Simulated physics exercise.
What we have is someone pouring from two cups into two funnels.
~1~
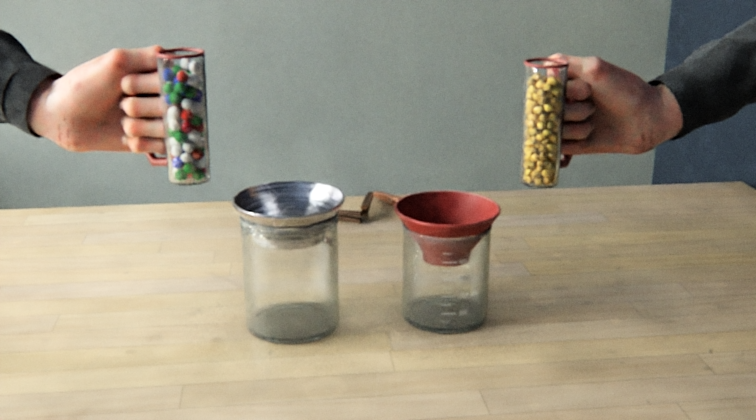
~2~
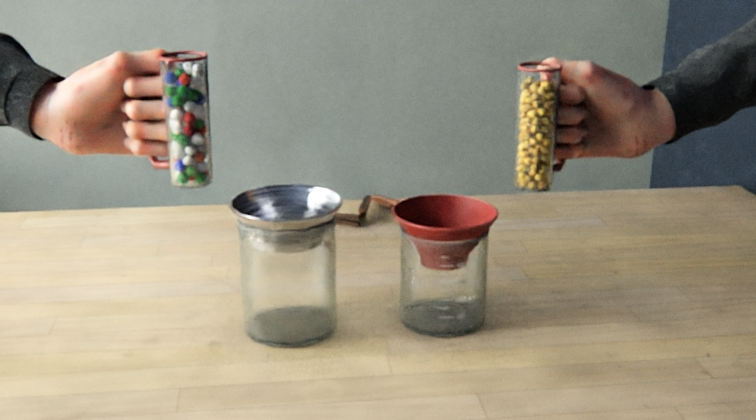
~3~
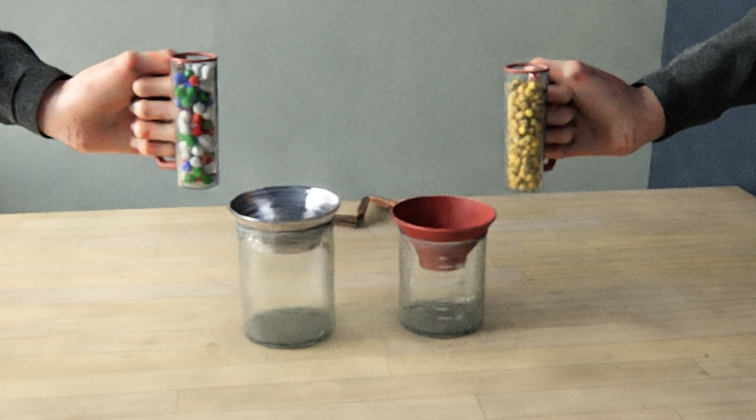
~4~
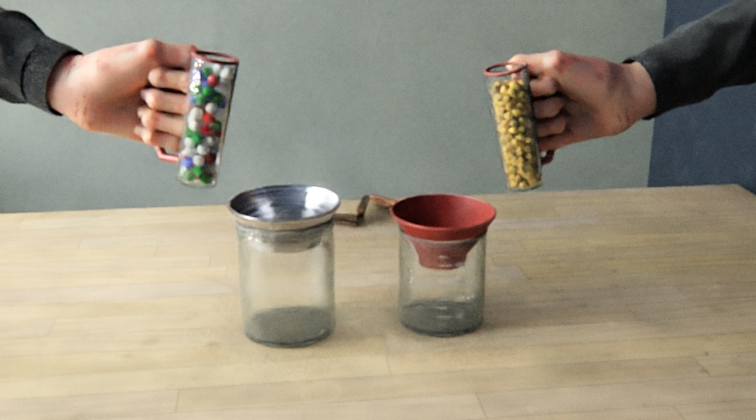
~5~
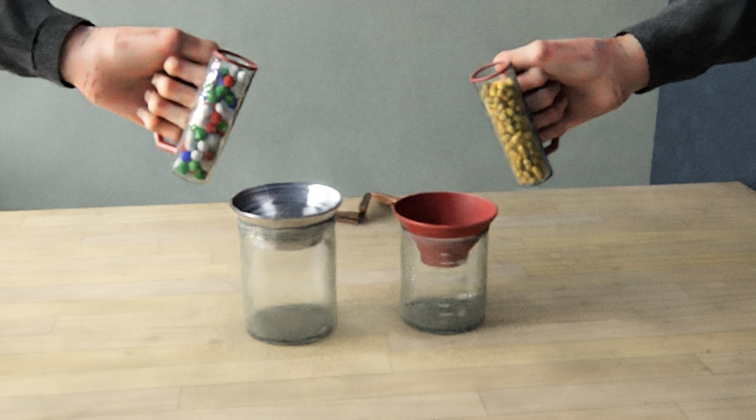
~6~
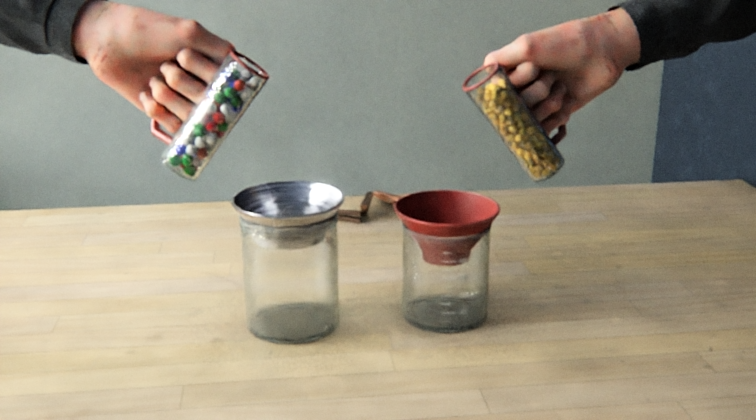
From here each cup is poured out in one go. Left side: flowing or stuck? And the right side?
Left funnel runs clear, right funnel runs clear.
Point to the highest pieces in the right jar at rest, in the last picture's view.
Near (466, 290).
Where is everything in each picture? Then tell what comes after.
Left funnel at (289, 207), outlet at (290, 236), about 6 pieces wide; left cup at (185, 118), holding glass marbles; right funnel at (447, 216), outlet at (446, 257), about 6 pieces wide; right cup at (543, 124), holding puffed corn balls, in the first picture.
Left cup at (188, 121), upright; right cup at (536, 128), upright, in the second picture.
Left cup at (196, 122), upright; right cup at (525, 129), upright, in the third picture.
Left cup at (206, 121), tipped 12°; right cup at (516, 128), tipped 12°, in the fourth picture.
Left cup at (212, 118), tipped 25°; right cup at (513, 126), tipped 25°, in the fifth picture.
Left funnel at (288, 207), outlet at (290, 236); left cup at (214, 117), tipped 37°; right funnel at (447, 215), outlet at (446, 256); right cup at (515, 124), tipped 37°, in the sixth picture.
Then, 0.43 s after the last picture, left, all still in the cup; right, all still in the cup.
Then, 0.88 s after the last picture, left, nearly all still in the cup, a stray few in or over the funnel, a stray few down in the jar; right, nearly all still in the cup, a stray few in or over the funnel.
Then, 1.42 s after the last picture, left, a small part still in the cup, about a quarter in or over the funnel, about two thirds down in the jar; right, about half still in the cup, about a quarter in or over the funnel, about a quarter down in the jar.
At rest, left, all down in the jar; right, all down in the jar.
